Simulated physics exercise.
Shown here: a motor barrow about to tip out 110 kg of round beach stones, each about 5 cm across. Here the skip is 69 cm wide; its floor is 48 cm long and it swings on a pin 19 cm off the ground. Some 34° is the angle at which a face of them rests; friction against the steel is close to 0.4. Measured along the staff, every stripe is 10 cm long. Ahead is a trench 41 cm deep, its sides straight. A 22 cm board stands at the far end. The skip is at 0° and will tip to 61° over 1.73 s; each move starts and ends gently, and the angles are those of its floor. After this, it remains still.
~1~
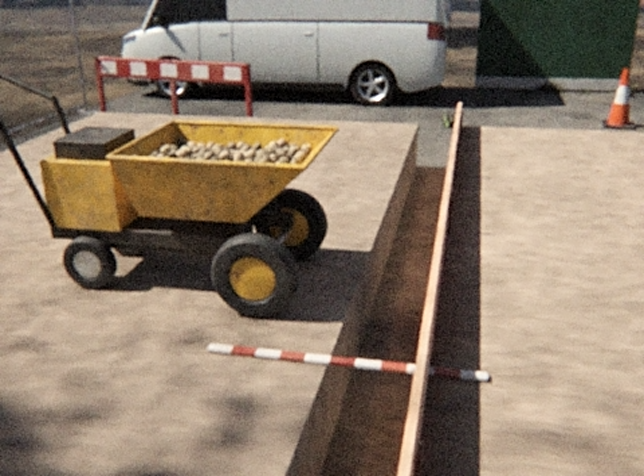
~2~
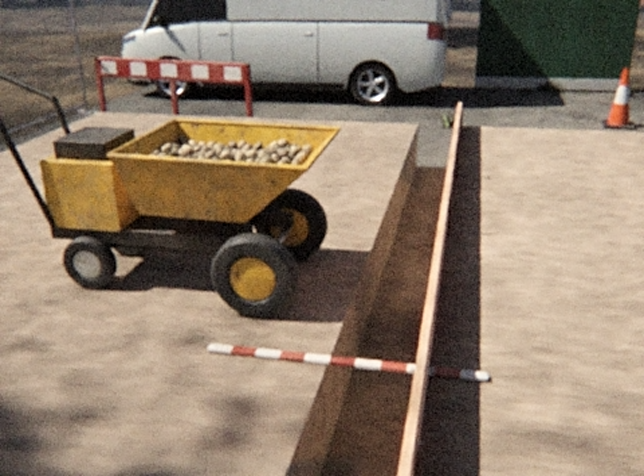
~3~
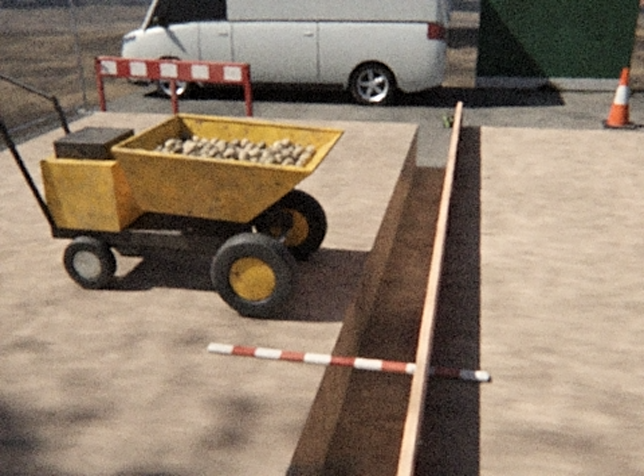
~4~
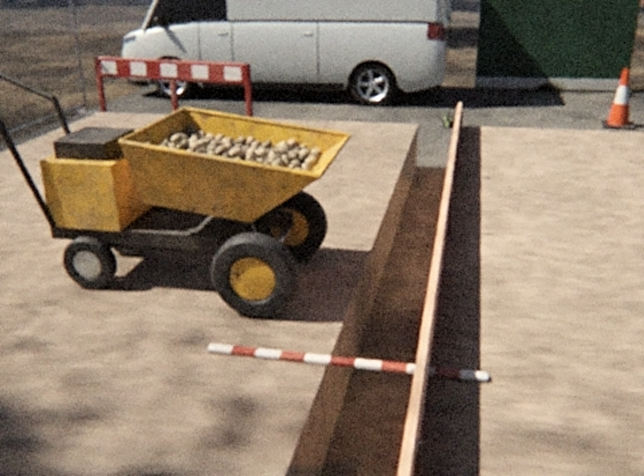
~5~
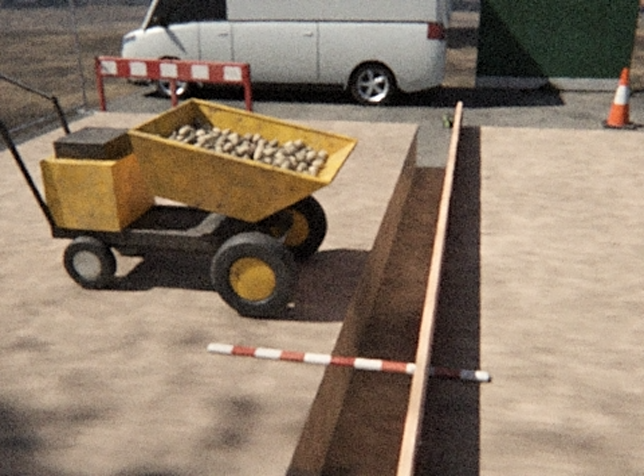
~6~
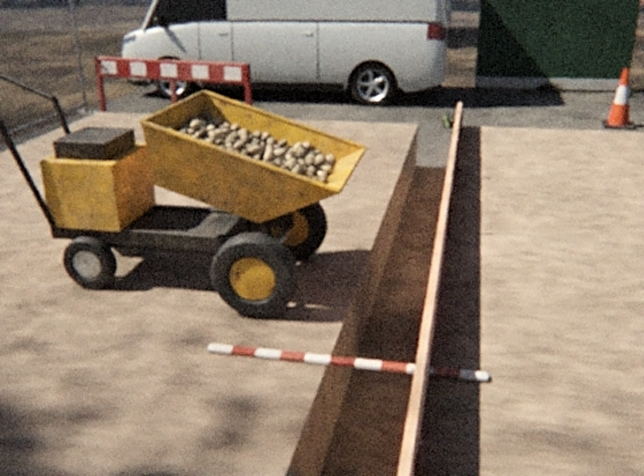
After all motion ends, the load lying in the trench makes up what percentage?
It makes up about 89 per cent.
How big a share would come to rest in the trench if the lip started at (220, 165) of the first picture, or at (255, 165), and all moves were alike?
That gives roughly 90 per cent and roughly 100 per cent.
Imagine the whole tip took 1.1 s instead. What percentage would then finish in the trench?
85 %.
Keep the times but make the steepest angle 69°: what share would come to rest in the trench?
Then close to 95 per cent.
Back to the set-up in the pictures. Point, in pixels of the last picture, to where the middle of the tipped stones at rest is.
Around (400, 357).
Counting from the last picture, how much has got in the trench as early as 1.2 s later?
About 45 per cent by then.
Then, 0.7 s after the last picture the floor is at 52°, 100 % in the skip; the foremost stones are at (387, 232).
Then, 1.2 s after the last picture the floor is at 61°, 48 % in the skip, 45 % in the trench, 8 % past the trench; the foremost stones are at (496, 298).
Then, 1.6 s after the last picture the floor is at 61°, 17 % in the skip, 72 % in the trench, 11 % past the trench; the foremost stones are at (548, 305).
Then, 3.5 s after the last picture the floor is at 61°, 0 % in the skip, 89 % in the trench, 11 % past the trench; the foremost stones are at (566, 312).
